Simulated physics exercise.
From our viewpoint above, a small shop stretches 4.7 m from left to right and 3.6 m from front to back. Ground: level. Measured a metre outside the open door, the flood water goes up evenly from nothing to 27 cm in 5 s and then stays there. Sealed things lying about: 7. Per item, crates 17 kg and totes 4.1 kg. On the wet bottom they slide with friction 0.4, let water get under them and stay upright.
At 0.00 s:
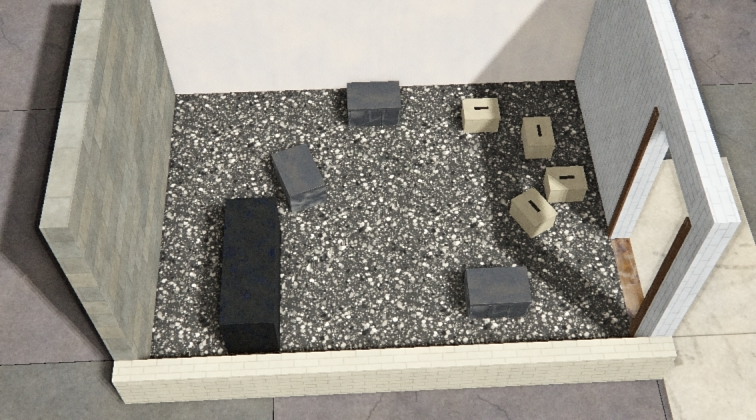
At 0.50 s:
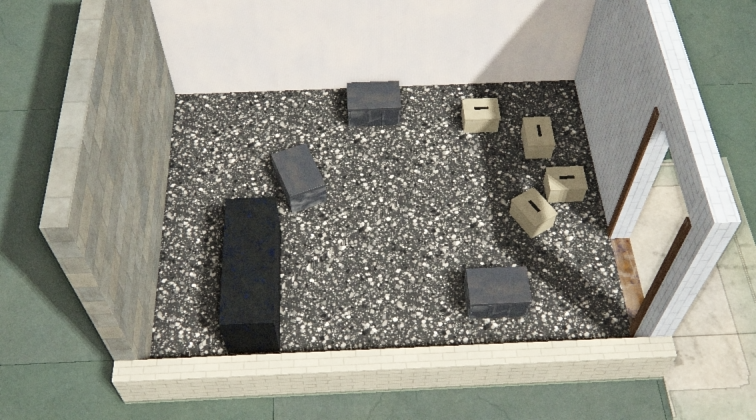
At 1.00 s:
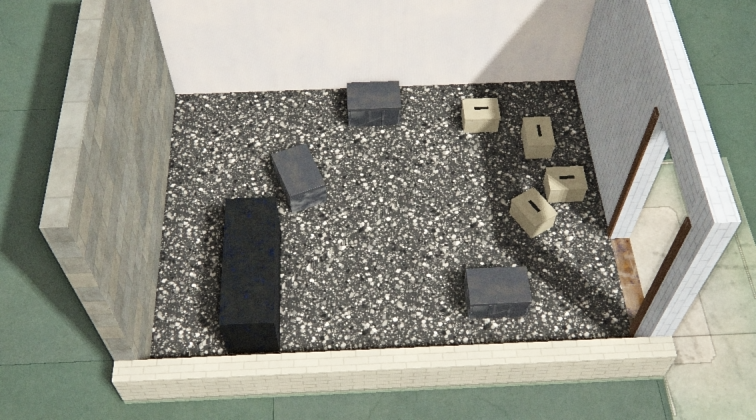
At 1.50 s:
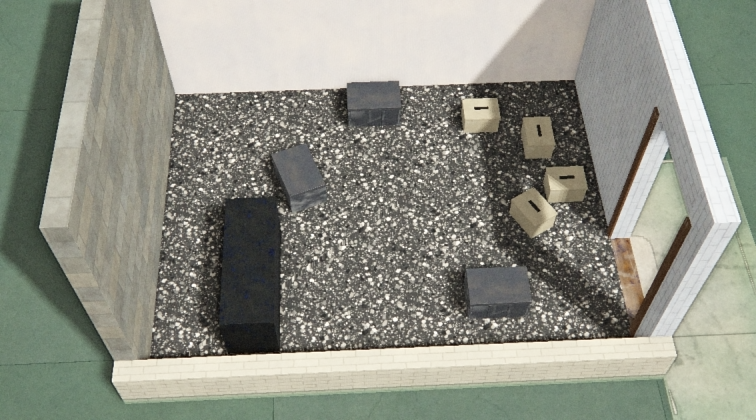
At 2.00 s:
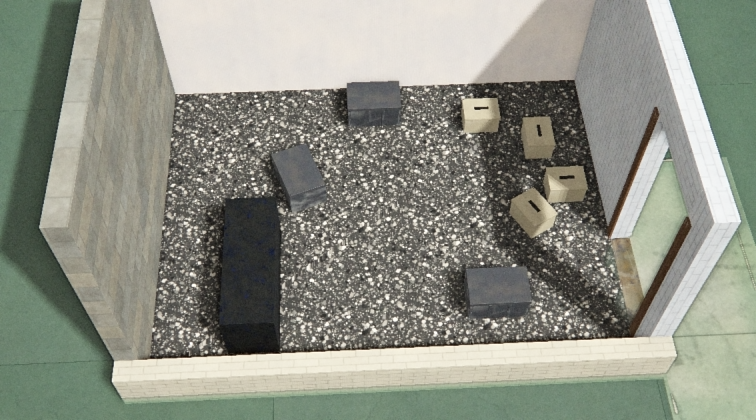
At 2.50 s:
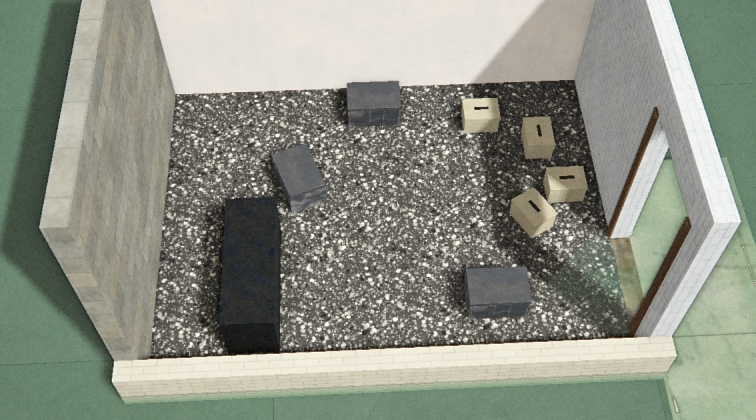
Greenish water spread over the paving around a small open-topped room, then crept through the doorway on the right onto the speckled floor, while the dark blocks and pale boxes inside stayed still.
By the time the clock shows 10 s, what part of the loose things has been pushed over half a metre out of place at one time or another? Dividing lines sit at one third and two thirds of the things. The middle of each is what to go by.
My call: One to two thirds of them.
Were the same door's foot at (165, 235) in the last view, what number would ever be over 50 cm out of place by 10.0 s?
In that case 6 of them.
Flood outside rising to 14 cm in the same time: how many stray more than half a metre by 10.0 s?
It would come to 1 of them.
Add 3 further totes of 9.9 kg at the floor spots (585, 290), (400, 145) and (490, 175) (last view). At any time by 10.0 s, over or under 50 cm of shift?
First exceeds it, second stays within it, third stays within it.
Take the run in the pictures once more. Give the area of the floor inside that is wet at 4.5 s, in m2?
I'd estimate close to 5.5 m2.
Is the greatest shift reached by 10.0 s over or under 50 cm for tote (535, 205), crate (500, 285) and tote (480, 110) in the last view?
First farther, then farther, then not as far.
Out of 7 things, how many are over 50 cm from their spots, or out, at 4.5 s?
I count 0 of them.
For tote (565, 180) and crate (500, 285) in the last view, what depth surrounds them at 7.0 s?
I'd put it at 2 cm and 12 cm respectively.
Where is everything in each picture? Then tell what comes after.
A crate at (374, 95) rests on the ground; a crate at (298, 169) rests on the ground; 0.0 m2 under water; 0 of 7 have shifted, in the first picture.
A crate at (374, 95), on the bottom; a crate at (298, 169), on the bottom; 0.0 m2 under water; 0 of 7 have shifted, in the second picture.
A crate at (374, 95), on the bottom; a crate at (298, 169), on the bottom; water covers 0.0 m2; 0 of 7 have shifted, in the third picture.
A crate at (374, 95), on the bottom; a crate at (298, 169), on the bottom; water covers 0.0 m2; 0 of 7 have shifted, in the fourth picture.
A crate at (374, 95), on the bottom; a crate at (298, 169) rests on the ground; 0.0 m2 under water; 0 of 7 have shifted, in the fifth picture.
A crate at (374, 95), on the bottom; a crate at (298, 169) rests on the ground; 0.5 m2 under water; 0 of 7 have shifted, in the sixth picture.
After 3.5 s 0 of 7 are over 50 cm from their spots; 0 afloat.
After 4.5 s 0 of 7 are over 50 cm from their spots; 0 afloat.
After 7.0 s 2 of 7 are over 50 cm from their spots; 1 afloat.
After 10.0 s 3 of 7 are over 50 cm from their spots, and 3 have been at some point; 3 afloat.
